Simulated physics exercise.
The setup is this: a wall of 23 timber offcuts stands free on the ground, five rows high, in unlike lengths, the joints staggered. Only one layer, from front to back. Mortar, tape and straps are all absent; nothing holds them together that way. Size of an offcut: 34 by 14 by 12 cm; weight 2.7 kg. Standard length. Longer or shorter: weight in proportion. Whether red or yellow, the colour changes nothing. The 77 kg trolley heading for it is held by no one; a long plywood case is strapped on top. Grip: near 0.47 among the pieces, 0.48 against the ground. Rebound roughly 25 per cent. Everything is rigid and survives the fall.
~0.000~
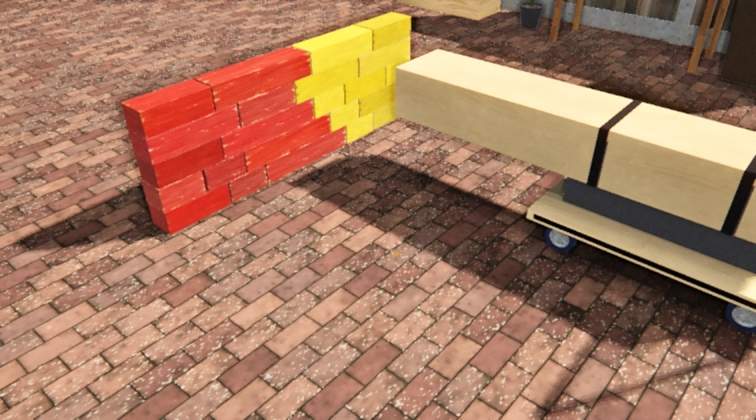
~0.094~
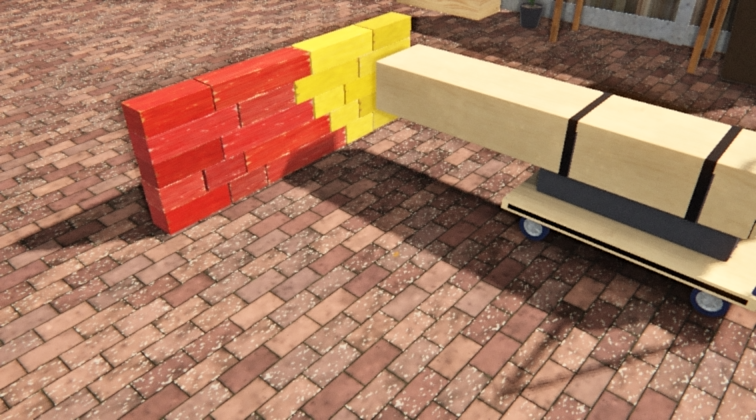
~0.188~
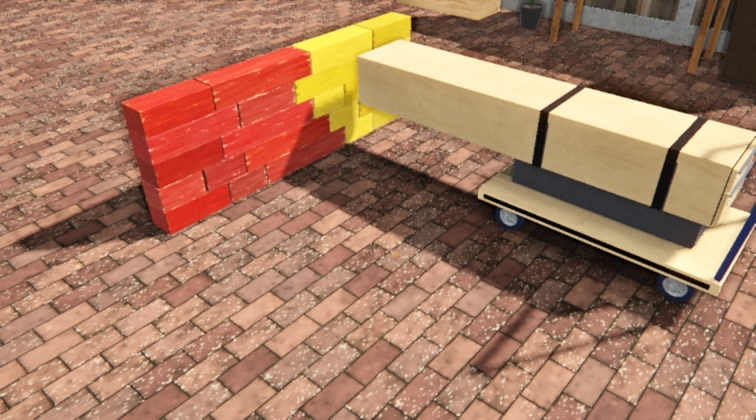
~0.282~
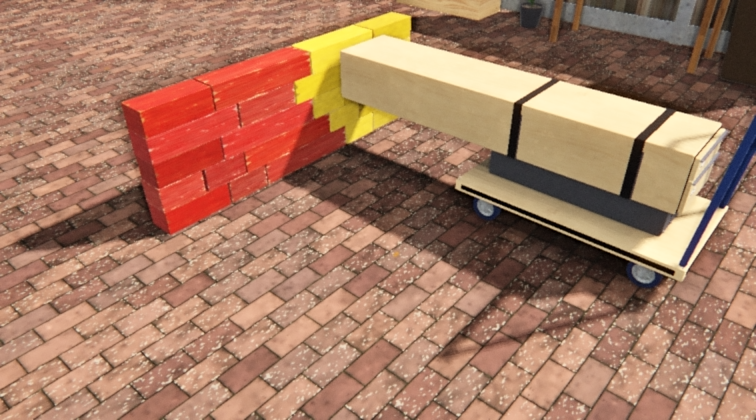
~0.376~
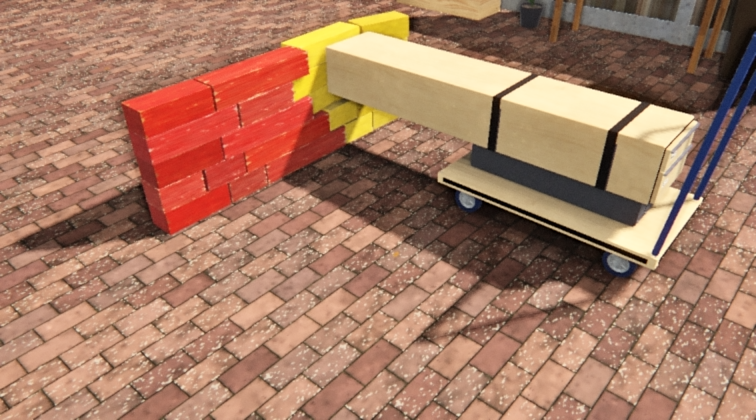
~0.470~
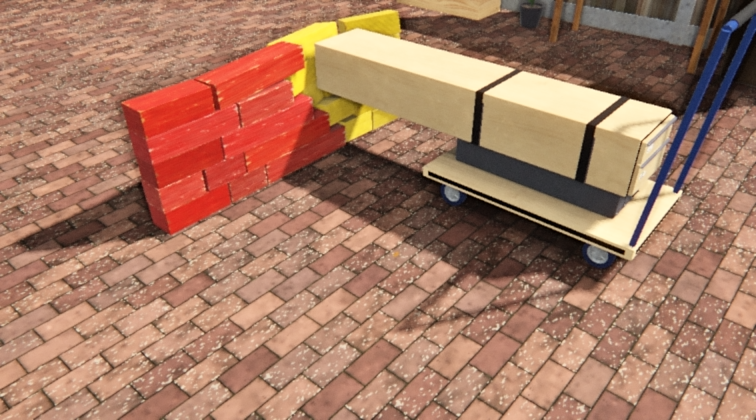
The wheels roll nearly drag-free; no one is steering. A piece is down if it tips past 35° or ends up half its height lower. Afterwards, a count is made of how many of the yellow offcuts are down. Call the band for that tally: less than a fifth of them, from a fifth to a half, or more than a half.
The tally is more than a half of them.
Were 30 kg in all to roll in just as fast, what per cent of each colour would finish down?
In that case red comes to 10 and yellow to 90 percent.
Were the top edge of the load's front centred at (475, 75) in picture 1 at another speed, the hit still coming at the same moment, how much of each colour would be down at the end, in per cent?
Red 0%, yellow 80%.
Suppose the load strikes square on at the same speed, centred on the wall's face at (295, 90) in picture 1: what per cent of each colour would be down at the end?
The red ones would be 50 per cent down and the yellow ones 30 per cent.
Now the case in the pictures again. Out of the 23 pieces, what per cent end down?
Around 35 per cent, I'd say.
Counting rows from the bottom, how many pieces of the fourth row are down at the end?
It's 2 in that row.
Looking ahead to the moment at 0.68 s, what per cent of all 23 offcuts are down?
By then 30 %.
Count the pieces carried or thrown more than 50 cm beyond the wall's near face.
Roughly 4 of them.
After 0.54 s, load 21 cm past the wall's line, still rolling; none of the 11 yellow offcuts down (0 of 23 in all colours); top yellow offcut 24° from how it stood, 50 mm lower.
After 0.68 s, load 33 cm past the wall's line, still rolling; 7 of the 11 yellow offcuts down (7 of 23 in all colours); top yellow offcut 59° from how it stood, 24 cm lower.
After 0.90 s, load 50 cm past the wall's line, still rolling; 7 of the 11 yellow offcuts down (8 of 23 in all colours); top yellow offcut upside down.
After 1.60 s, load 95 cm past the wall's line, still rolling; 7 of the 11 yellow offcuts down (8 of 23 in all colours); top yellow offcut upside down.
In the end (2.3 s), load 97 cm past the wall's line, stopped; 7 of the 11 yellow offcuts down (8 of 23 in all colours); top yellow offcut upside down; top red offcut unmoved. That is 64 per cent. From the last view, middles, top yellow offcut near (205, 107), top red offcut near (170, 108).
